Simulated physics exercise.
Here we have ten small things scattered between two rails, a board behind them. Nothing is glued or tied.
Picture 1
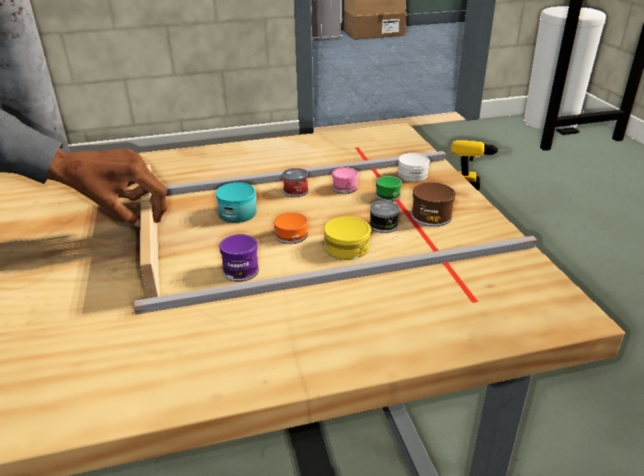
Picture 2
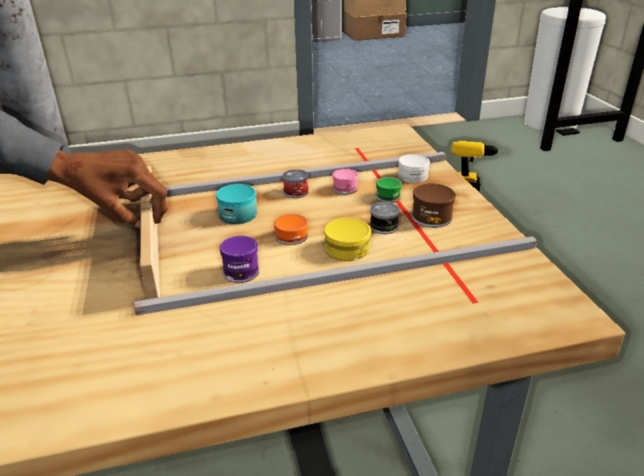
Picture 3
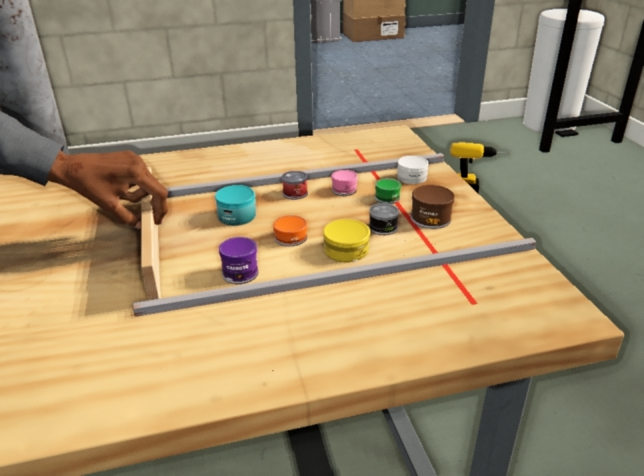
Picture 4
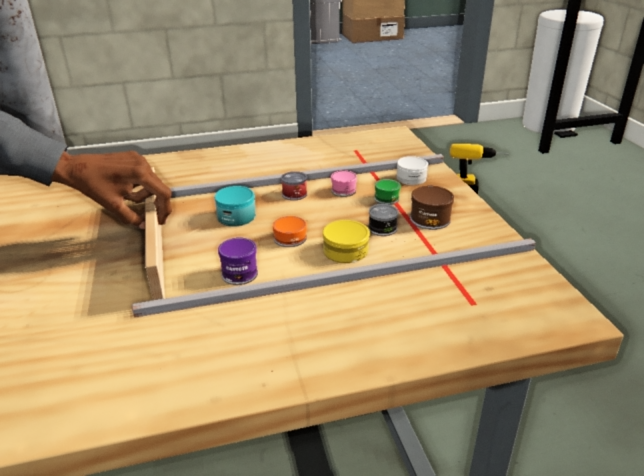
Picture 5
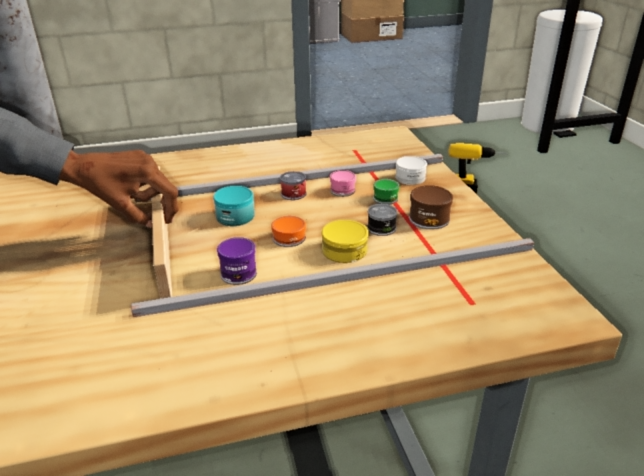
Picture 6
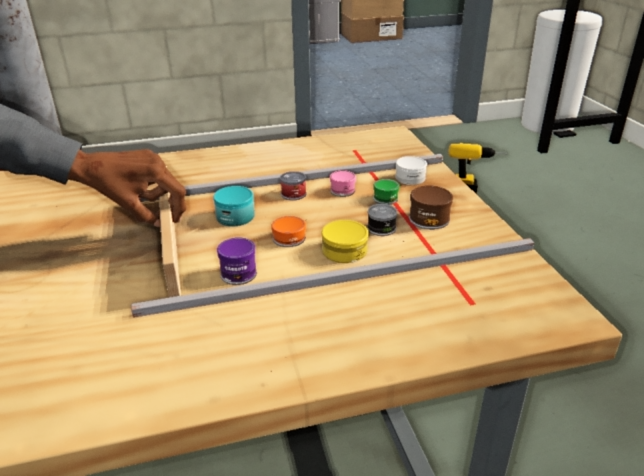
A hand slid a wooden board a short way to the right between two metal rails on a workbench, while the ten colourful little tubs and tins ahead of it stayed put.
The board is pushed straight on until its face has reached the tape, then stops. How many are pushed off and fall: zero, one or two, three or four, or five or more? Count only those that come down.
The number that fall off is zero.
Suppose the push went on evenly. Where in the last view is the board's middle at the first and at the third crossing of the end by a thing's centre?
About (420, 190), then (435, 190).
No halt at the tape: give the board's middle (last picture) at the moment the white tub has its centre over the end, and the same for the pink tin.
Its middle is around (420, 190) and around (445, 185).
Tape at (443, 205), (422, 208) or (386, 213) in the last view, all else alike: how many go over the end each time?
It would be 3, 0 and 0.
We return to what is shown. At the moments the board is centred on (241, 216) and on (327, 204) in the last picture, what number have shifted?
The counts are 2 and 7.
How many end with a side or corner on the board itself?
It touches 4.
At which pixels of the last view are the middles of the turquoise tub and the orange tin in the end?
About (407, 184), and the other about (420, 208).
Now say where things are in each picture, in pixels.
The first frame shows white tub (413, 167); brown tin (433, 204); green tin (388, 189); board (149, 226); tape (403, 208).
The second frame shows brown tin (433, 205); turquoise tub (237, 204).
The third frame shows green tin (388, 191); black pot (384, 219).
The fourth frame shows white tub (412, 171); red pot (294, 186).
The fifth frame shows brown tin (430, 207); pink tin (343, 184).
The sixth frame shows white tub (411, 171); brown tin (430, 207); green tin (386, 192); board (168, 226); tape (401, 211).
A little later, none off yet; white tub at rest near (411, 171); brown tin at rest near (430, 207); green tin at rest near (386, 192).
When it is over, the number that fall off is zero.
